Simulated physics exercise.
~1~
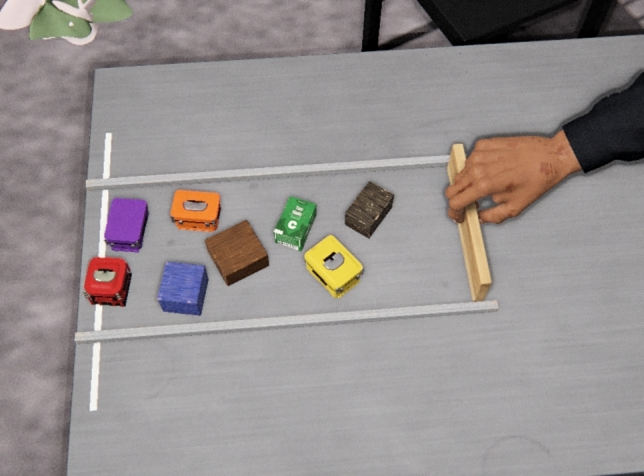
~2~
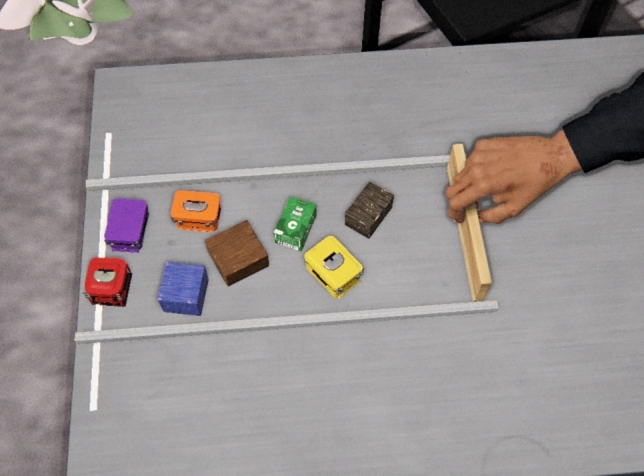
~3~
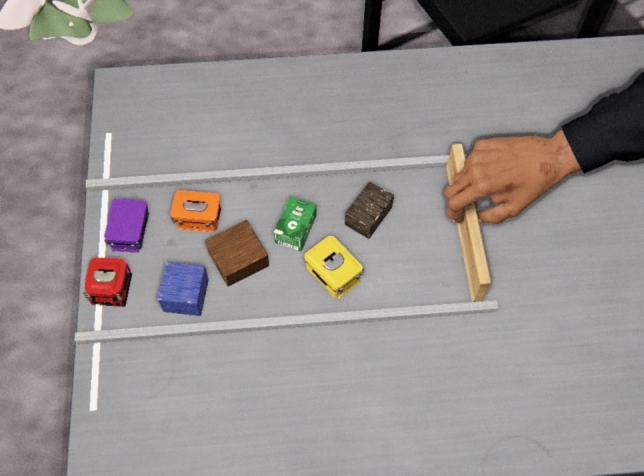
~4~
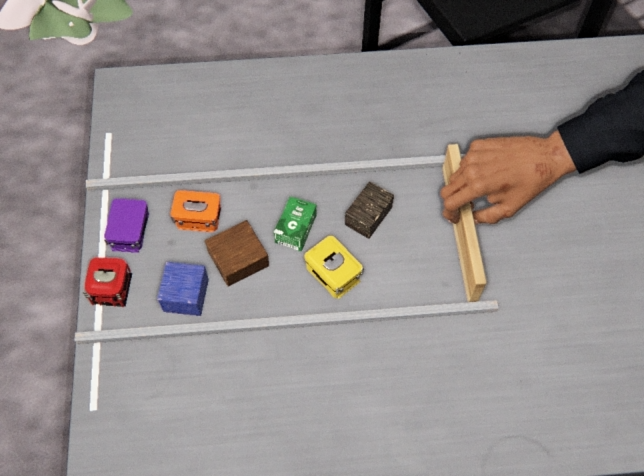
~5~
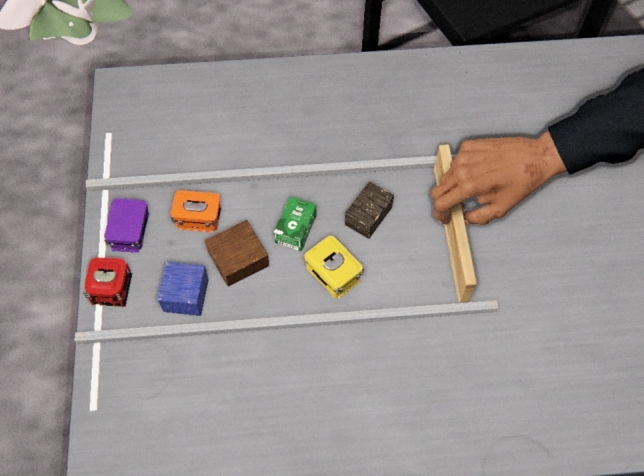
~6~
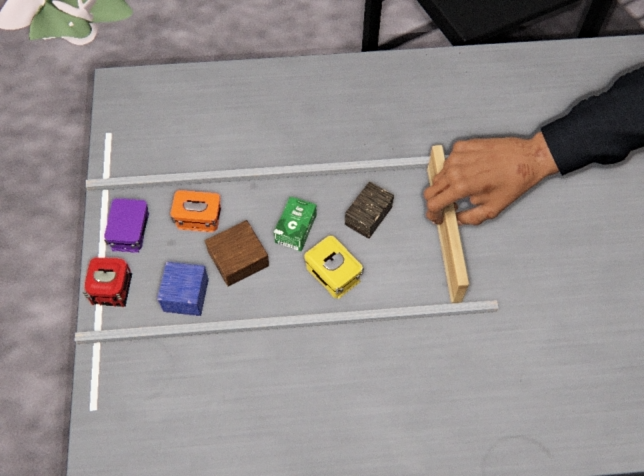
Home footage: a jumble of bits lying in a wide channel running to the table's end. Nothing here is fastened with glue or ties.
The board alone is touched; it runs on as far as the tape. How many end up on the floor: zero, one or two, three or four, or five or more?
The fallen count comes to five or more.
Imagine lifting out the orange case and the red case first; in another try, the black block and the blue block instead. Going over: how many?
4 for the first case, 4 for the second.
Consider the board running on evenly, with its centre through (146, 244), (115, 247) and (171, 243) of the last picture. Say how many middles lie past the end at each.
3; 6; 2.
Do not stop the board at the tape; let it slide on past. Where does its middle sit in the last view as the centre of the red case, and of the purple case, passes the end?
First it's close to (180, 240), next close to (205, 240).
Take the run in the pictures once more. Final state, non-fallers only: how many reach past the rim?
2 overhanging.
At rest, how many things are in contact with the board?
The answer is 2.
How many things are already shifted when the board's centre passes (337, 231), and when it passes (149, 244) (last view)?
By then 3, and 8.
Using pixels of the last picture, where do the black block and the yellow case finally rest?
The black block comes to rest close to (85, 238), while the yellow case rests close to (79, 280).
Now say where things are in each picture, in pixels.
Red case (108, 282); purple case (128, 226); blue block (184, 289); board (468, 221); tape (102, 259), in the first picture.
Purple case (128, 226); brown block (237, 253), in the second picture.
Blue block (184, 289); yellow case (333, 268), in the third picture.
Red case (109, 282); orange case (197, 212), in the fourth picture.
Purple case (128, 226); board (454, 222), in the fifth picture.
Red case (109, 282); purple case (128, 226); blue block (184, 289); board (447, 223); tape (102, 259), in the sixth picture.
A little later, none off yet; red case at rest near (109, 282); purple case at rest near (128, 226); blue block moving near (179, 292).
When it is over, the number that fall off is five or more; down, green box, brown block, orange case, blue block, purple case and red case.
